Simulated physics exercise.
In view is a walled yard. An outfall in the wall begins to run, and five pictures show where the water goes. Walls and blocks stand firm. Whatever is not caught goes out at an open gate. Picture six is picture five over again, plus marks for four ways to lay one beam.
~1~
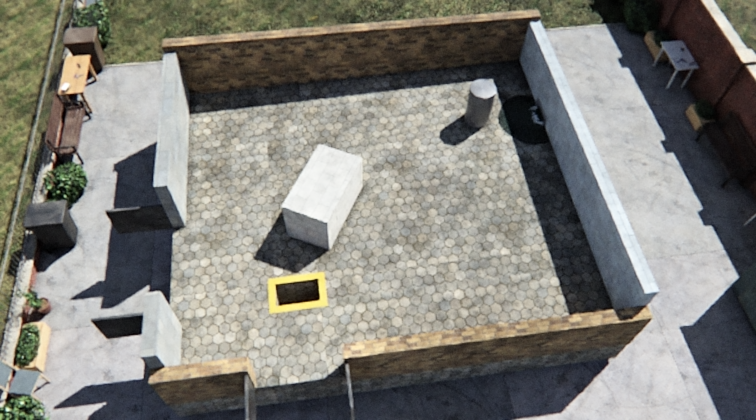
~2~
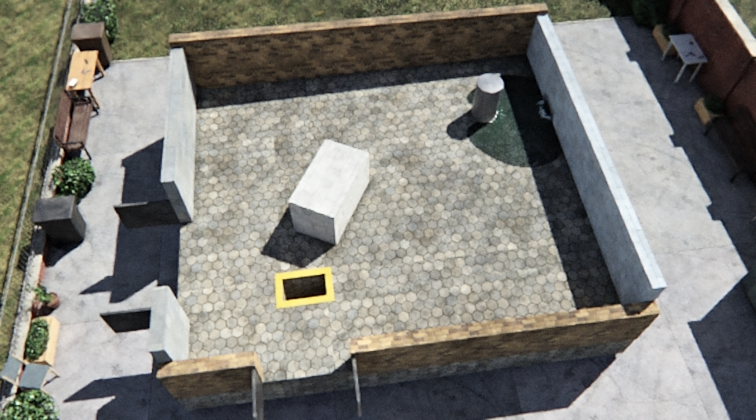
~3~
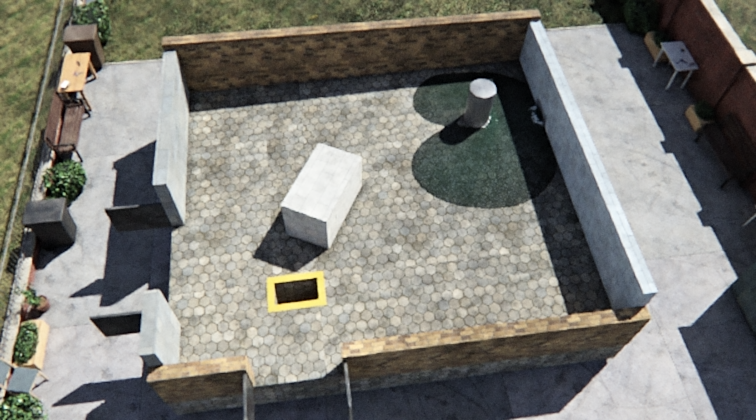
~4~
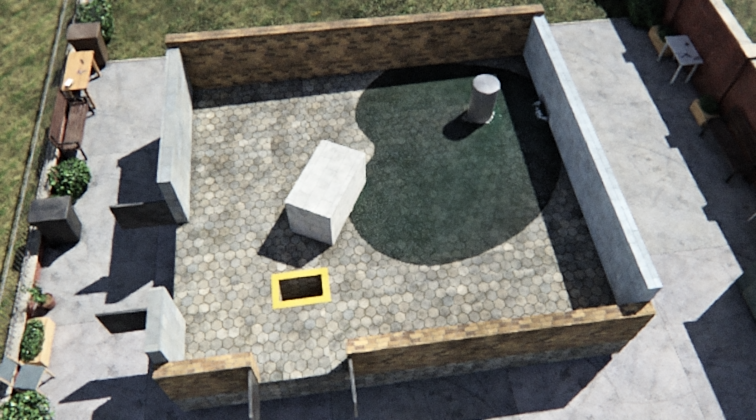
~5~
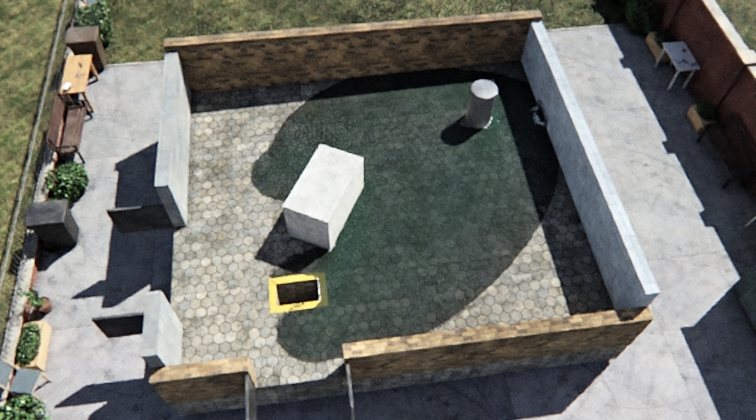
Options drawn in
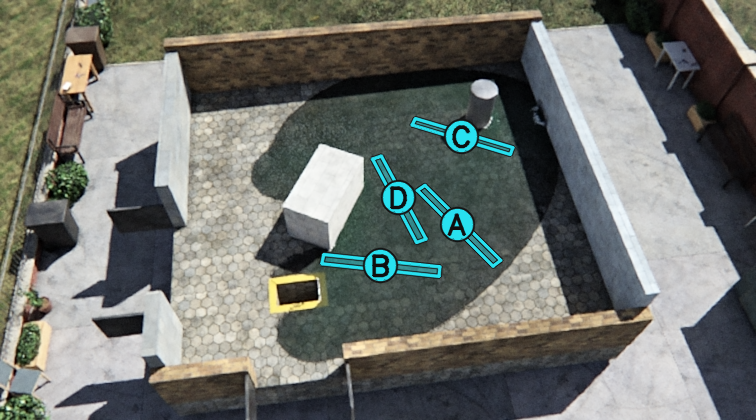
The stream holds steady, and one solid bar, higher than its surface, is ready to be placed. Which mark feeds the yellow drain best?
A.
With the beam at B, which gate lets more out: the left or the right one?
The left one.
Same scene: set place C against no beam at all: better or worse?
Worse.
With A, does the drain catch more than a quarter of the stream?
No.
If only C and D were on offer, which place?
Place C.
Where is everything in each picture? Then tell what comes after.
Outfall at (542, 113); yellow drain at (297, 292); open gate at (300, 369); open gate at (184, 274); water covers 2 % of the ground and shows as far out as (508, 127); yellow drain still dry.
Water covers 7 % of the ground and shows as far out as (473, 134); yellow drain still dry.
Water covers 16 % of the ground and shows as far out as (440, 196); yellow drain still dry.
Water covers 34 % of the ground and shows as far out as (368, 235); yellow drain still dry.
Water covers 53 % of the ground and shows as far out as (287, 333); yellow drain taking water.
On the marked copy, A from (421, 187) to (496, 263); B from (322, 259) to (439, 271); C from (413, 121) to (511, 151); D from (376, 157) to (421, 240).
For place A, about 13 % of the stream runs into the yellow drain, about 86 % out by the gates.
For place B, about 3 % of the stream runs into the yellow drain, about 95 % out by the gates.
For place C, about 9 % of the stream runs into the yellow drain, about 91 % out by the gates.
For place D, about 4 % of the stream runs into the yellow drain, about 95 % out by the gates.
